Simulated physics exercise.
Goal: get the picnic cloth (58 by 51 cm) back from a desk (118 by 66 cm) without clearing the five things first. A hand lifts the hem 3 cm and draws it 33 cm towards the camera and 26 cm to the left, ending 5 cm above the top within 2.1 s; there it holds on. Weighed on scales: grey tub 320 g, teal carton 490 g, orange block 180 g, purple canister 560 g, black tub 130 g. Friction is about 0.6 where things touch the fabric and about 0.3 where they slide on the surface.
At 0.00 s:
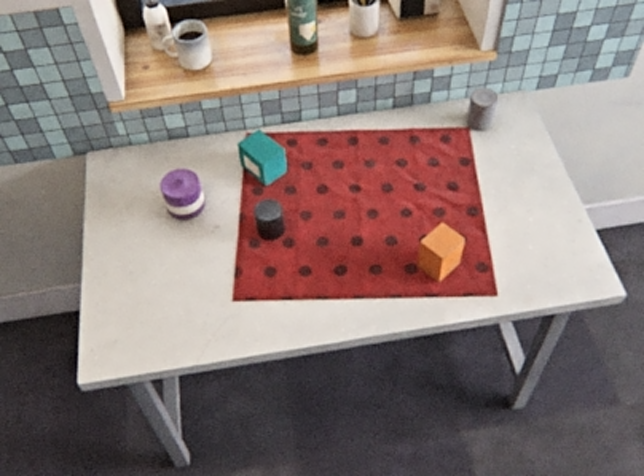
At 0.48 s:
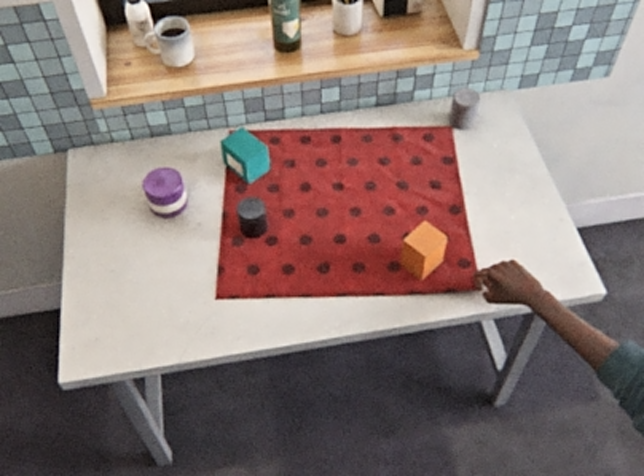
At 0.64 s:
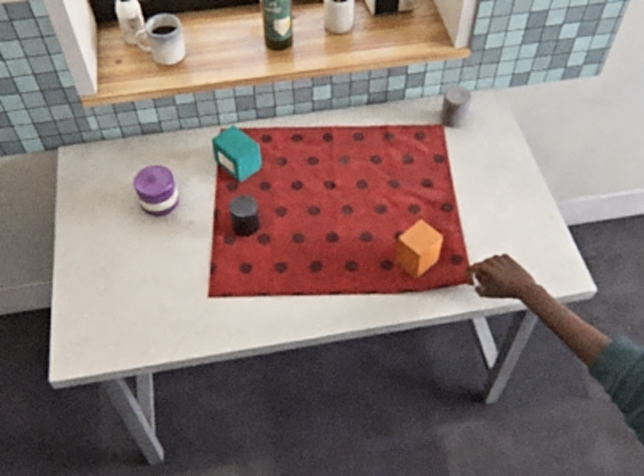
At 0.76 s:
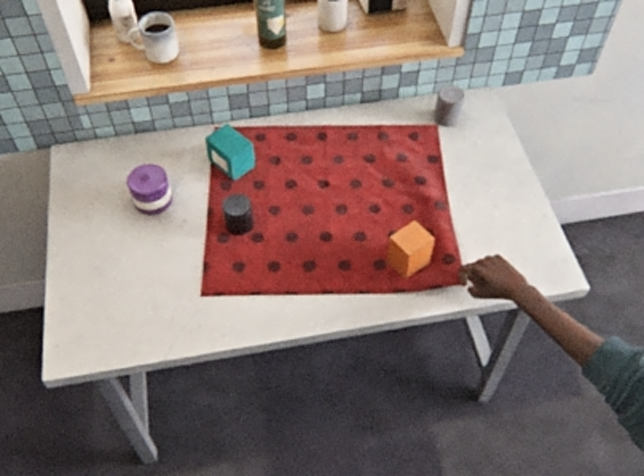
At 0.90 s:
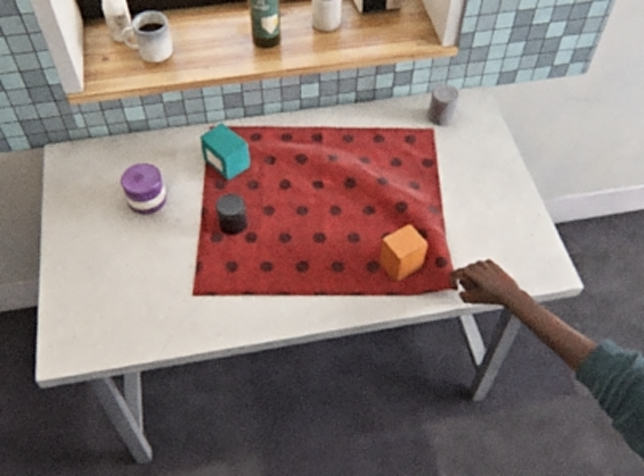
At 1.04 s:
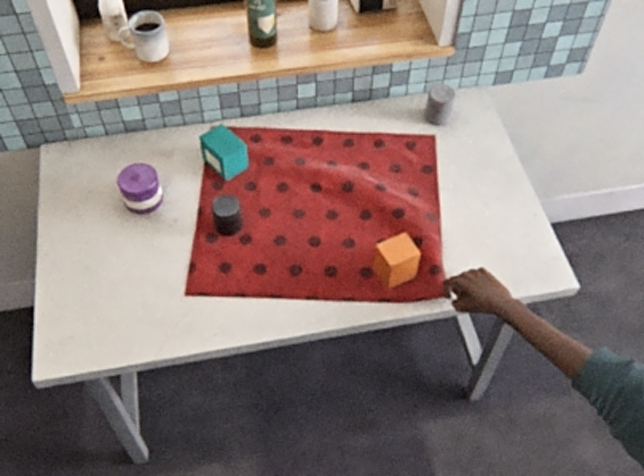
Hand gripping the corner of a red dotted cloth on a white table, tugging it slightly as small objects sit on top.
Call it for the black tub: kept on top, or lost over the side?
Kept on top.
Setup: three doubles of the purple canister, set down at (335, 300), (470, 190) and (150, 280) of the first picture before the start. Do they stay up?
Log, in listed order - lost / lost / kept.
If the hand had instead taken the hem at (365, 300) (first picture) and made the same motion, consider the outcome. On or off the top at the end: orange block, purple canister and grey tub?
Orange block is lost, purple canister is left on top, grey tub is left on top.
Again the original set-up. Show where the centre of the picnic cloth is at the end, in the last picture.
(332, 304) or thereabouts.
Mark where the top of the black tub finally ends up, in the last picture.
Check near (233, 260) - that's where it comes to rest.
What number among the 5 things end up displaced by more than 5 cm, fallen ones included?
3 of them.
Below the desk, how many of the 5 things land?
After counting, the figure is 0.
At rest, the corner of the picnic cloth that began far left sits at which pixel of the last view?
(290, 173) or thereabouts.
After 1.5 s, 95 % of the picnic cloth is still over the top; black tub 2 cm off its start, orange block 14 cm off its start, teal carton 4 cm off its start.
After 1.9 s, 85 % of the picnic cloth is still over the top; black tub 6 cm off its start, orange block 25 cm off its start, teal carton 10 cm off its start.
After 2.3 s, 70 % of the picnic cloth is still over the top; black tub 12 cm off its start at (231, 247), orange block 33 cm off its start at (345, 370), teal carton 18 cm off its start at (268, 181).
After 2.7 s, 65 % of the picnic cloth is still over the top; black tub 15 cm off its start, orange block 37 cm off its start, teal carton 21 cm off its start.
After 4.3 s, 65 % of the picnic cloth is still over the top; black tub 15 cm off its start at (233, 260), orange block 37 cm off its start at (340, 399), teal carton 22 cm off its start at (275, 194).
